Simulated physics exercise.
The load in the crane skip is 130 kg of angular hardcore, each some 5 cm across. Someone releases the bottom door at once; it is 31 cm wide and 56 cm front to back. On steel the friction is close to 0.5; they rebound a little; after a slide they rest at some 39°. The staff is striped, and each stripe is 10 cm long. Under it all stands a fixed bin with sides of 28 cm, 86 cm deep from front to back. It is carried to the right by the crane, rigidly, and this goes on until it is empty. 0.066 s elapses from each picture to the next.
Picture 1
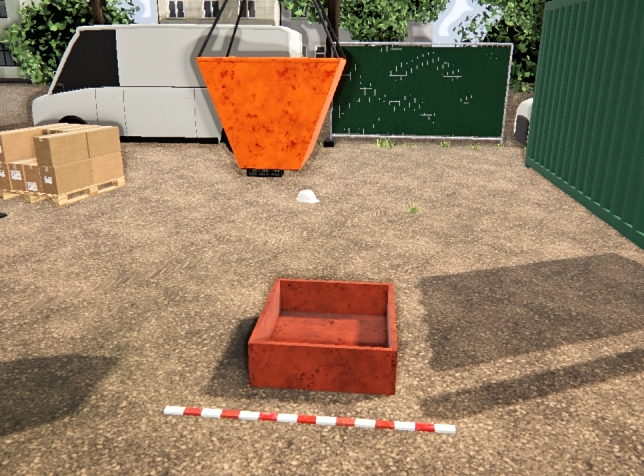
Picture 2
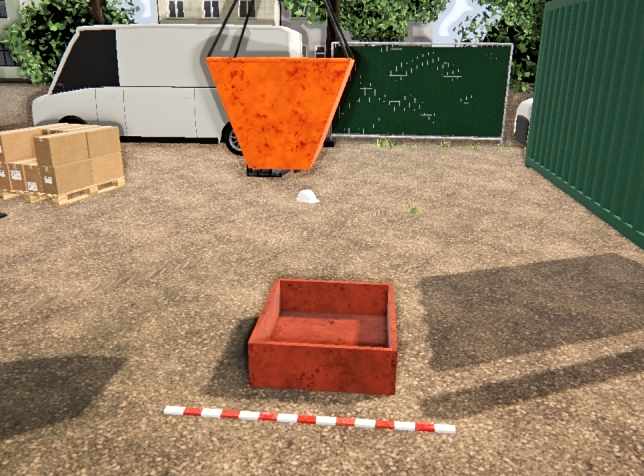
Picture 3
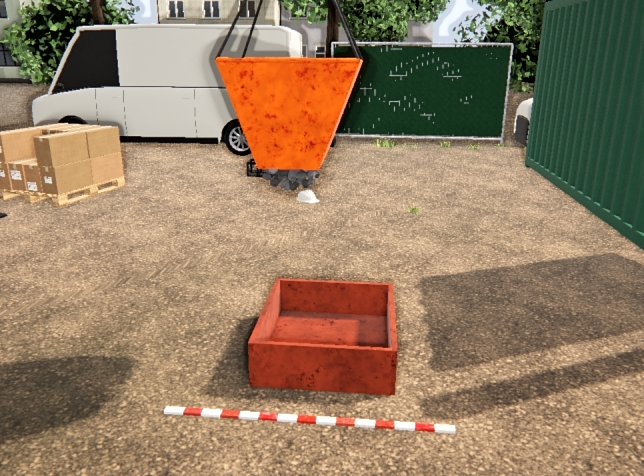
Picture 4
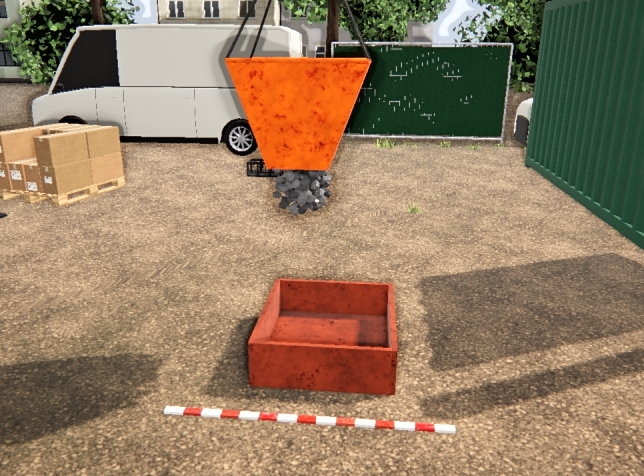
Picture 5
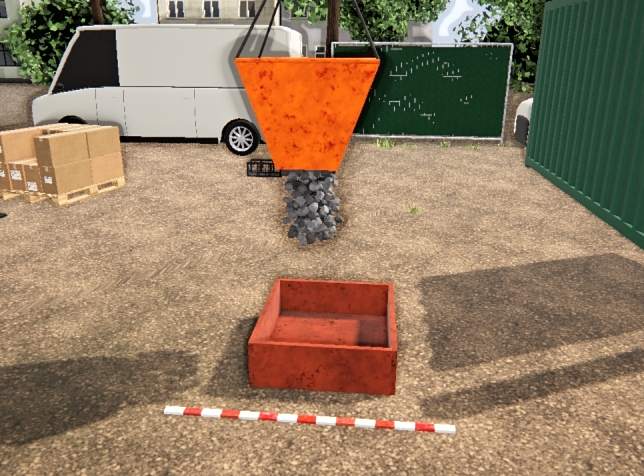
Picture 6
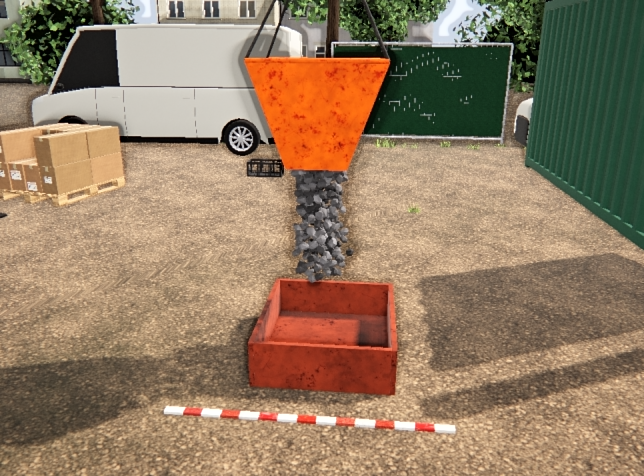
To begin with, an orange skip hangs closed above bare ground, with a red open box and a striped staff in front. As it glides a short way right, its bottom opens and grey angular stones emerge, then pour downward in a lengthening stream that reaches the box's back edge.
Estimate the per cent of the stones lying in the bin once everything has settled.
I would say 85 per cent ends up in the bin.
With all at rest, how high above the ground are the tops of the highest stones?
Height at rest: Around 32 cm.
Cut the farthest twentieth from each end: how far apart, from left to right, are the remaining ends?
Spread, left to right, approx 100 cm.
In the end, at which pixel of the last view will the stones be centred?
Centre at rest: Around (360, 335).
Then, 0.4 s after the last picture, 2 % in the crane skip, 98 % falling or lying in the bin; the stones farthest right are at (396, 247).
Then, 0.8 s after the last picture, 0 % in the crane skip, 84 % falling or lying in the bin, 16 % falling or lying beside or right of the bin; the stones farthest right are at (491, 349).
Then, 1.4 s after the last picture, 0 % in the crane skip, 85 % falling or lying in the bin, 15 % falling or lying beside or right of the bin; the stones farthest right are at (581, 369).
Then, 2.3 s after the last picture, 0 % in the crane skip, 85 % falling or lying in the bin, 15 % falling or lying beside or right of the bin; the stones farthest right are at (583, 369).
Then, 4.2 s after the last picture, 0 % in the crane skip, 85 % in the bin, 15 % beside or right of the bin; the stones farthest right are at (583, 369).
